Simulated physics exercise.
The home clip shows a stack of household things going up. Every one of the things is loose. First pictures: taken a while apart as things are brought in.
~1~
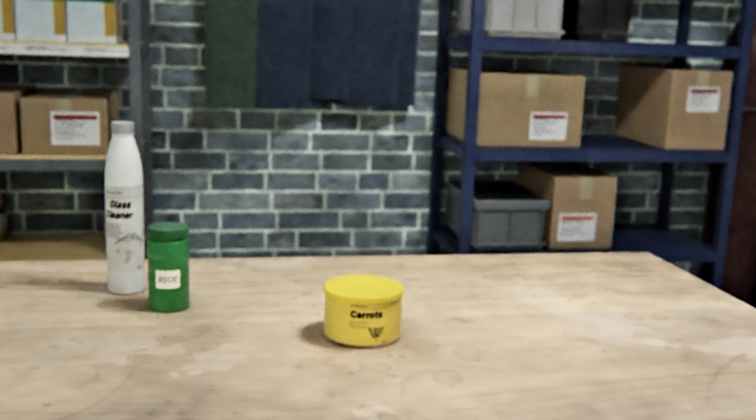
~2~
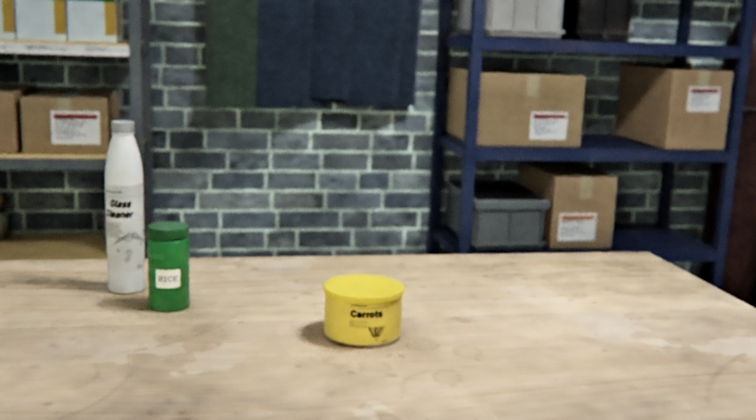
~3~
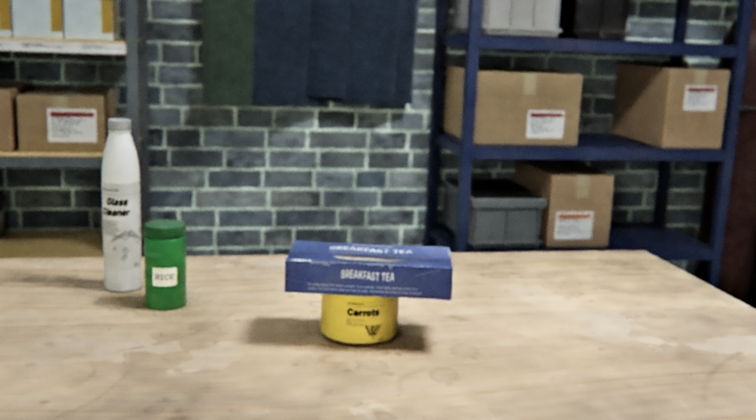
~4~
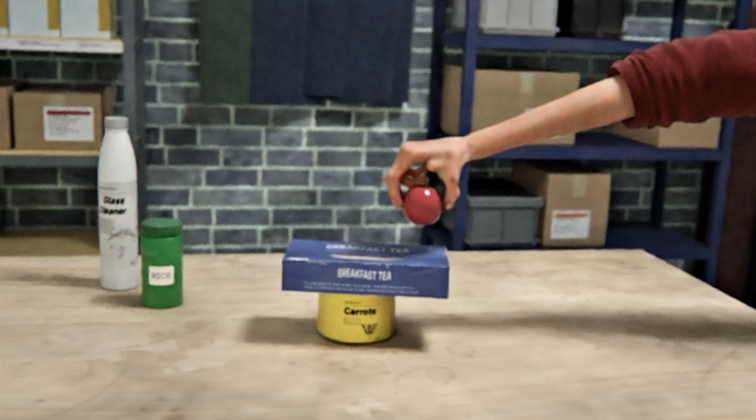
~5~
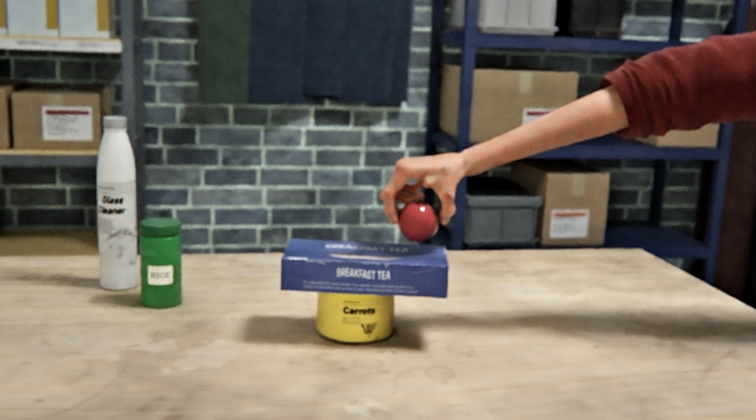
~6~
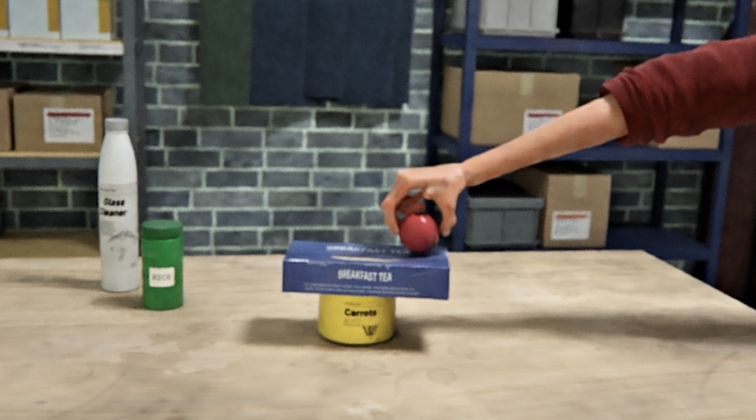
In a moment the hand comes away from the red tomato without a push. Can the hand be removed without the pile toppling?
Yes, the pile stays balanced.
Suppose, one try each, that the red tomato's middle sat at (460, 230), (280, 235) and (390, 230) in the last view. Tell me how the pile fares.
Result per try: First toppled, second toppled, third still standing.
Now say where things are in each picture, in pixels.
In the first picture, the last thing is not in view yet; white bottle (125, 207).
In the second picture, the last thing is not in view yet; yellow tub (363, 310).
In the third picture, the last thing is not in view yet; white bottle (121, 205).
In the fourth picture, on its way; red tomato (423, 205); yellow tub (357, 307).
In the fifth picture, on its way; red tomato (418, 221); white bottle (117, 203).
In the sixth picture, set down, still held; red tomato (419, 232); yellow tub (357, 309).
Then, 0.30 s after the last picture, nothing has stirred.
Then, 0.70 s after the last picture, red tomato resting near (419, 233).
At rest, all 5 in place. Seen from the same camera at the end, red tomato near (419, 233). The pile holds.
